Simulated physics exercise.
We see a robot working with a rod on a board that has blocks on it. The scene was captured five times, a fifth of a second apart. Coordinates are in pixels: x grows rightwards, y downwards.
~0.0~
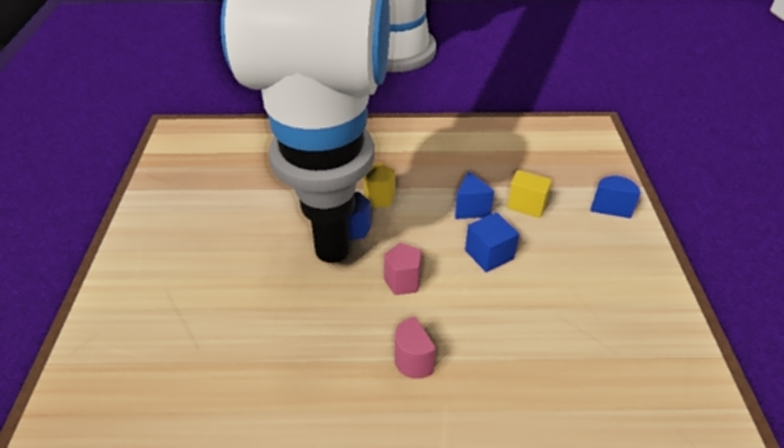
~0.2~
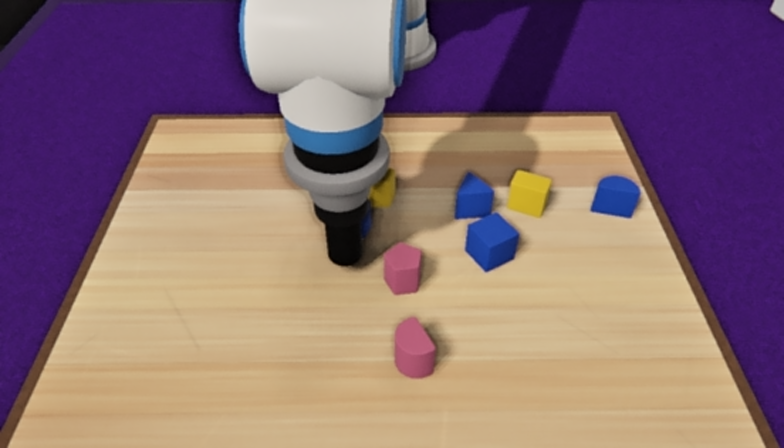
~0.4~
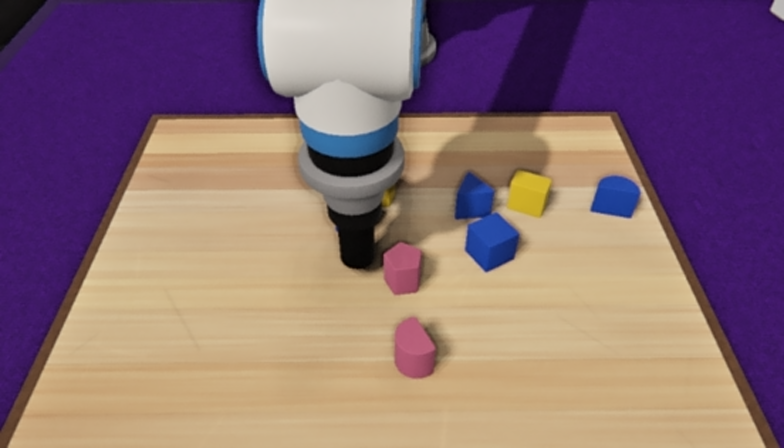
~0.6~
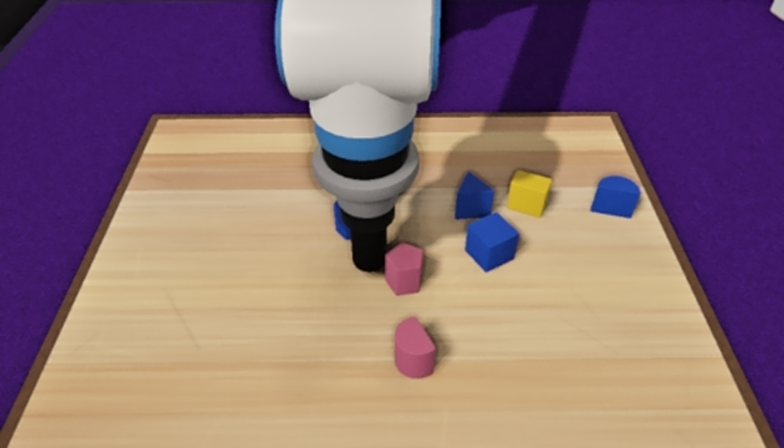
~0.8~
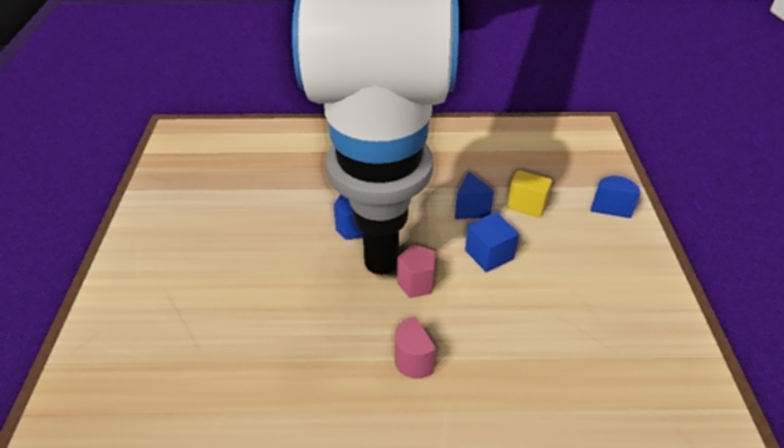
A white robot arm moved its black rod slowly to the right across a wooden board scattered with colored blocks, then nudged a pink five-sided block slightly to the right.
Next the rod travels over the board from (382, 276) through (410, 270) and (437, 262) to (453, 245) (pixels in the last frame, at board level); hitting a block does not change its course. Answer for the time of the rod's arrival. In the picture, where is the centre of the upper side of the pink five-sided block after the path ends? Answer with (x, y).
The pink five-sided block ends near (457, 258).
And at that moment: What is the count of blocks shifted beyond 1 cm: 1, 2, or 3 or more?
I'd put the number at one.
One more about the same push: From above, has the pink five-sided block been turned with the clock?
Short answer: Yes.
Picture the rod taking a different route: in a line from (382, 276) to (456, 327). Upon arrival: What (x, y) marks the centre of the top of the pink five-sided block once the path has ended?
The centre of its top will be at (469, 270).
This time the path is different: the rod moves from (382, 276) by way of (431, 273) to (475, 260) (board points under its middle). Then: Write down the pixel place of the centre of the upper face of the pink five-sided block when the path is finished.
Somewhere near (484, 261).
What follows on the original path. Halfway along, rod (425, 253); pink five-sided block (452, 260), turned 60° clockwise.
At the end, rod (454, 232); pink five-sided block (457, 258), turned 85° clockwise; blue triangular block unmoved; blue square (497, 227), turned 15° clockwise.
